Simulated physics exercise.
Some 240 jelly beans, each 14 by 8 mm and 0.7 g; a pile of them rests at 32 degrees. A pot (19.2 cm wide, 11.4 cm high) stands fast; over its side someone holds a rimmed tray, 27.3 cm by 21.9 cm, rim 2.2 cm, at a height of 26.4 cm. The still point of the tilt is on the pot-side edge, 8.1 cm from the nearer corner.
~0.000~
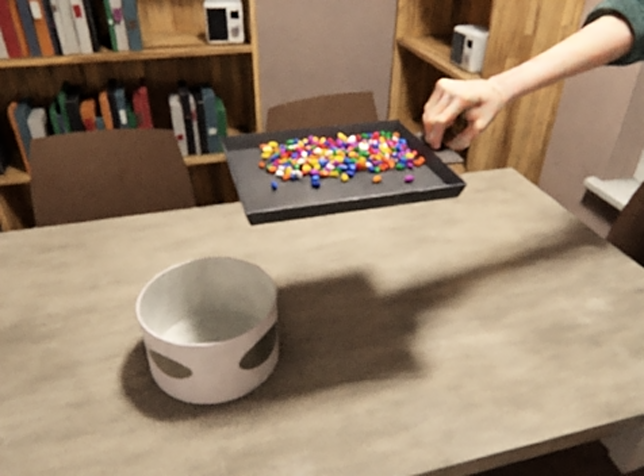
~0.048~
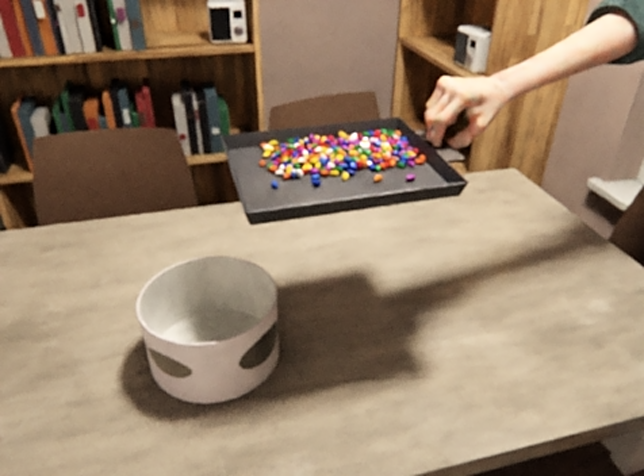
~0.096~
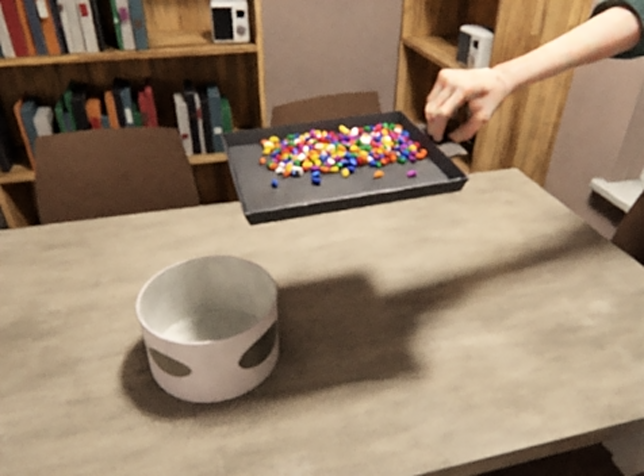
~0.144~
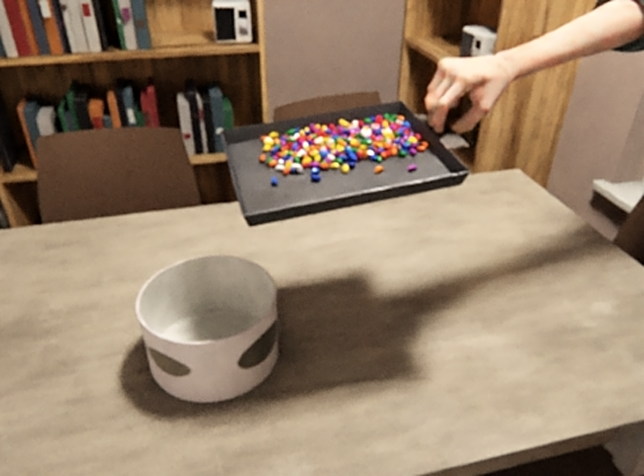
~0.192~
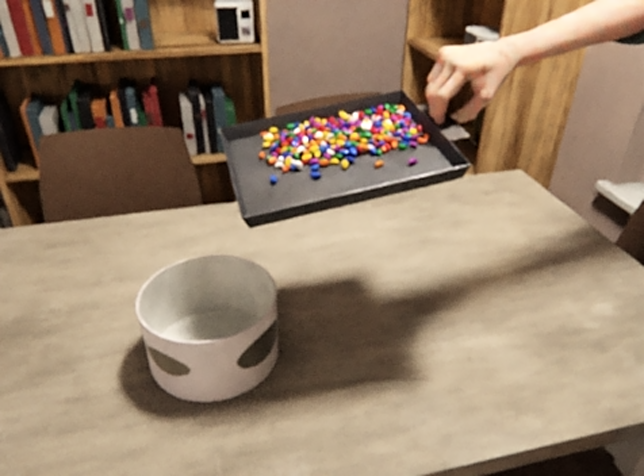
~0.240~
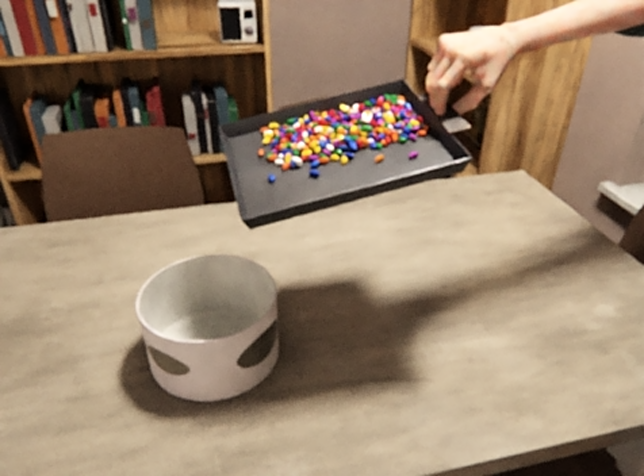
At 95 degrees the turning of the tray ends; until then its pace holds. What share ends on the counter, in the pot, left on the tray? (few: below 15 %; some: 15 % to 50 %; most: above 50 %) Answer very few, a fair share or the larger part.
Counter a fair share, pot the larger part, tray very few.
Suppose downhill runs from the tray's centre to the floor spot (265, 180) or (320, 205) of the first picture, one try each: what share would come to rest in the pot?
Some 55 and 25 per cent.
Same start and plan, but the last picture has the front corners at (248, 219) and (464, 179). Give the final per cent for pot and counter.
Pot 30, counter 70.
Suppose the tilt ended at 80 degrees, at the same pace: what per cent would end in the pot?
Then about 65 per cent.
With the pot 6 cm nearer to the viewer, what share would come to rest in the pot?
Then about 100 per cent.
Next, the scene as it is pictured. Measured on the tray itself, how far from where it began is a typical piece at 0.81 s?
Roughly 17 cm.
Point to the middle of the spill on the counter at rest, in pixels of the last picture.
At about (223, 446).
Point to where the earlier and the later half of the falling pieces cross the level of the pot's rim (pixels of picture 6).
At about (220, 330), then at (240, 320).
After 0.81 s, tilt 52 degrees; the tray holds 95 %, the pot 0 %.
Then, at 1.19 s, tilt 78 degrees; the tray holds 35 %, the pot 25 %.
After 1.65 s, tilt 95 degrees; the tray holds 0 %, the pot 60 %.
In the end, at 2.7 s, counter 35 %, pot 65 %, tray 0 %.
